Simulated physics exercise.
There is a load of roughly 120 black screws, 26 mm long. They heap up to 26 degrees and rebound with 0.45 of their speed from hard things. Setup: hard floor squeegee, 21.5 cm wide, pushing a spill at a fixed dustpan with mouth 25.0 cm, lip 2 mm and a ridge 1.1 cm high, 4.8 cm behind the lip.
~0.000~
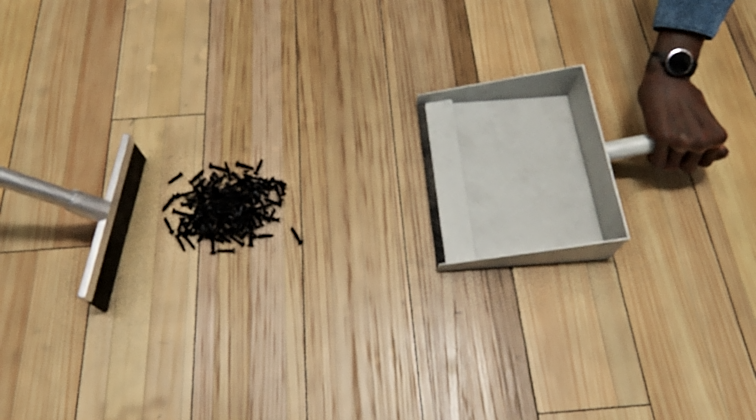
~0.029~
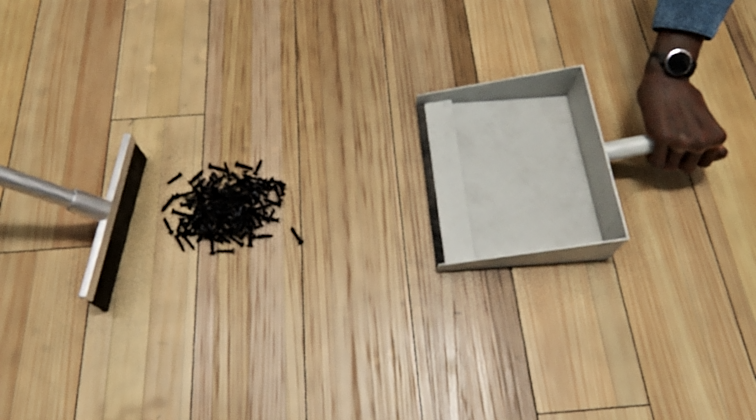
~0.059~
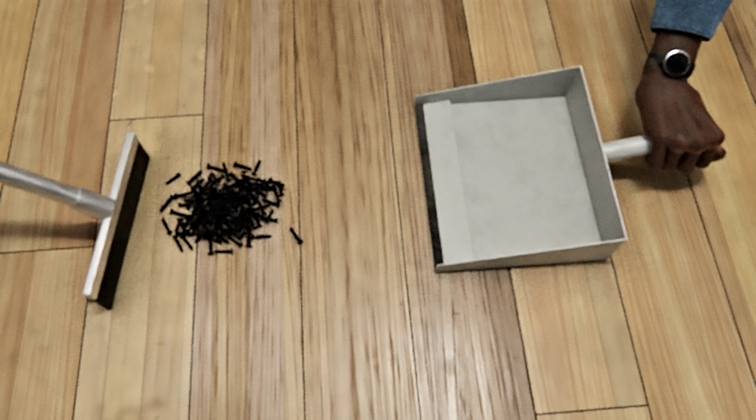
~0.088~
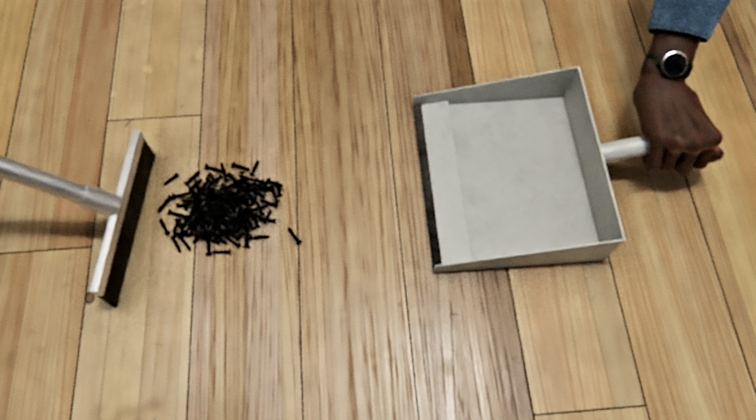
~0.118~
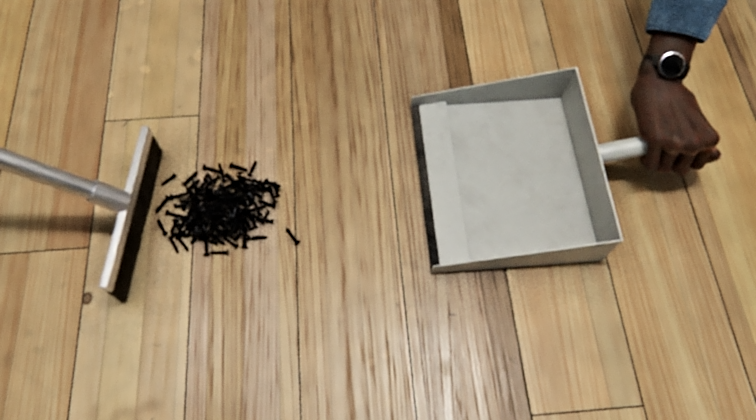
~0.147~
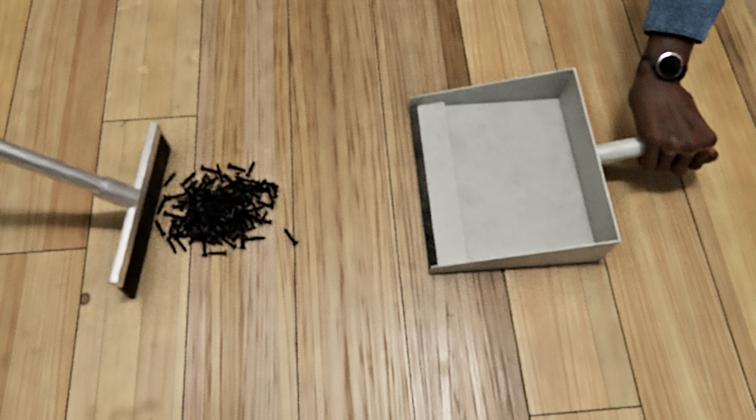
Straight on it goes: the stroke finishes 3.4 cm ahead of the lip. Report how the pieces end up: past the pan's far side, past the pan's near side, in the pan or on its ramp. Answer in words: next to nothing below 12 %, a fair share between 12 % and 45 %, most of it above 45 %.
Past the pan's far side - next to nothing; past the pan's near side - next to nothing; in the pan or on its ramp - next to nothing.
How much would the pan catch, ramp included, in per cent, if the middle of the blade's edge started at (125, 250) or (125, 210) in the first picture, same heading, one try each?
About 0 and 0 per cent.
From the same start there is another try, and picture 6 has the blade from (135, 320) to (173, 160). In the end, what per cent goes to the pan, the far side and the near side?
Split: Pan = 5, far = 0, near = 40.
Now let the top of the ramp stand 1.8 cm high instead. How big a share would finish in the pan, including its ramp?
Close to 0 per cent then.
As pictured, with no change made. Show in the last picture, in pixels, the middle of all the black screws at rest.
My guess is close to (394, 174).
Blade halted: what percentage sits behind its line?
About 20 percent.
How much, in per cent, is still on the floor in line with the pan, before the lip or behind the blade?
Roughly 95 per cent.
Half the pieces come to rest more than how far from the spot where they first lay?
It works out to some 24 cm.
Then, at 0.47 s, middle of the blade 21 cm from the lip; 0 % over the lip, far side 0 %, near side 0 %.
After 0.68 s, middle of the blade 11 cm from the lip; 0 % over the lip, far side 0 %, near side 0 %.
After 1.01 s, middle of the blade 5 cm from the lip; 0 % over the lip, far side 0 %, near side 0 %.
In the end, at 1.4 s, far side 5 %, near side 0 %, pan 0 %, in front of the lip or behind the blade 95 %.
